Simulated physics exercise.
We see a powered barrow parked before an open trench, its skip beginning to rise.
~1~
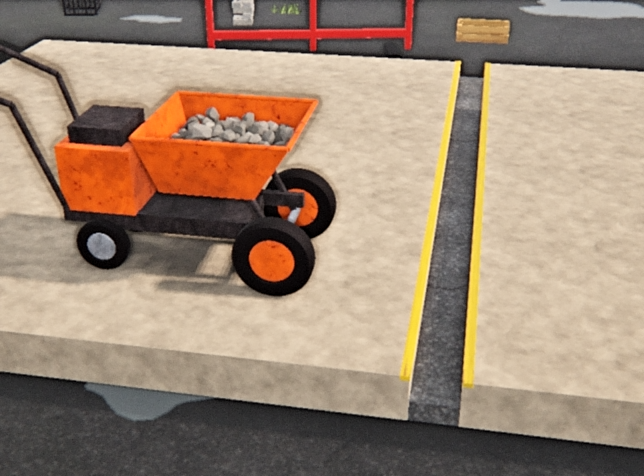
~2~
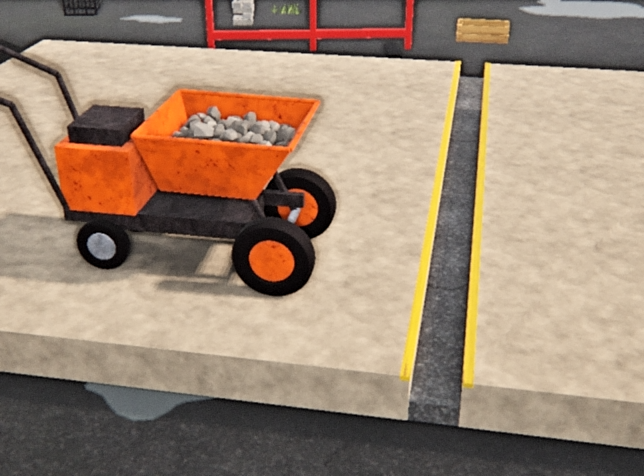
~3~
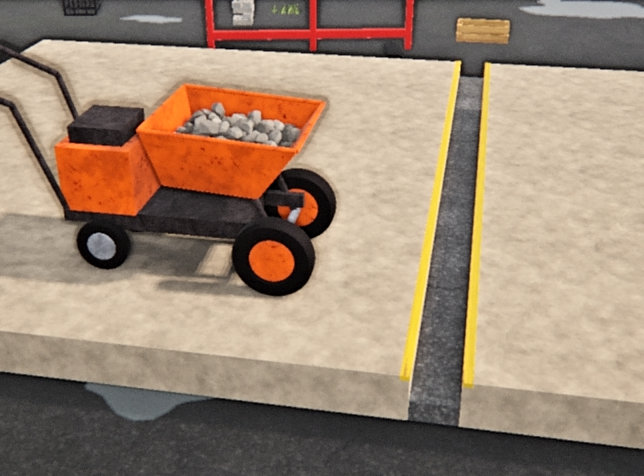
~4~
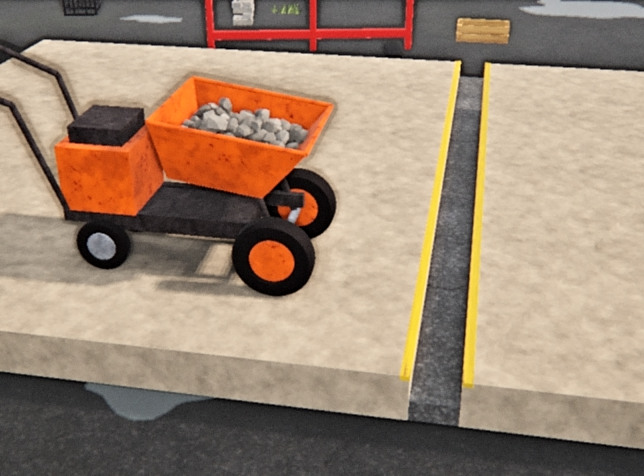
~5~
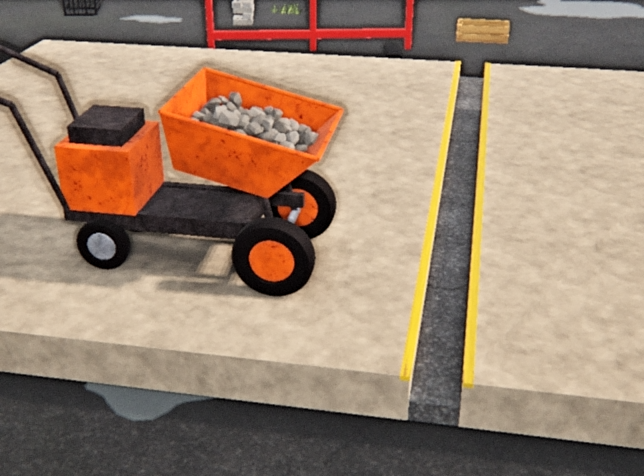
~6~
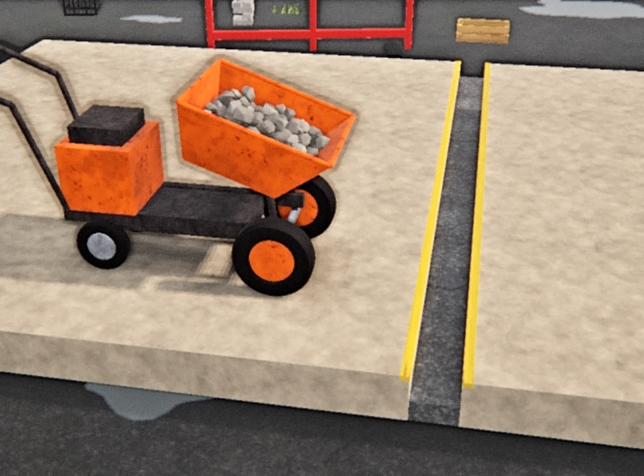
An orange powered barrow stood still beside a narrow trench while its skip, loaded with grey broken stones, rose at the back and tilted forward to the right, slightly at first, then clearly.
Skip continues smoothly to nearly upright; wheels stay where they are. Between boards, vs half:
The bulk.
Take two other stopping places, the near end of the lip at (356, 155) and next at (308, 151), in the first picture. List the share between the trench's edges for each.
Well, you'd get roughly 30 per cent from the first place and roughly 70 per cent from the second.
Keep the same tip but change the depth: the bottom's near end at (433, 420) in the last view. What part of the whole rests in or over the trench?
The share comes to around 80 percent.
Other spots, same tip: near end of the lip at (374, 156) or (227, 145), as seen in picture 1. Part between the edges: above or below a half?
The lesser portion first, the lesser portion second.
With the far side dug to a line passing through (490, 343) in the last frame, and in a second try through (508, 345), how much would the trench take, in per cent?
Roughly 80 % and 80 %.
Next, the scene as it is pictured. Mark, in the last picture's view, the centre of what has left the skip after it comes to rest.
I'd say the middle ends up at about (442, 274).
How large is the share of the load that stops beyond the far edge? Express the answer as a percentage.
That share comes out near 5 in a hundred.
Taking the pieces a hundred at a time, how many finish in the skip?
Around 0 %.
Shortly afterwards, skip tipped steeply; the whole lot in the skip.
Next, skip tipped right over; the bulk in the skip; a little short of the trench; a little in or heaped over the trench; only a few falling.
Some moments later, skip tipped right over; a little in the skip; near a quarter short of the trench; near two thirds in or heaped over the trench; only a few beyond it.
In the end, skip tipped right over; only a few in the skip; near a quarter short of the trench; near two thirds in or heaped over the trench; only a few beyond it.
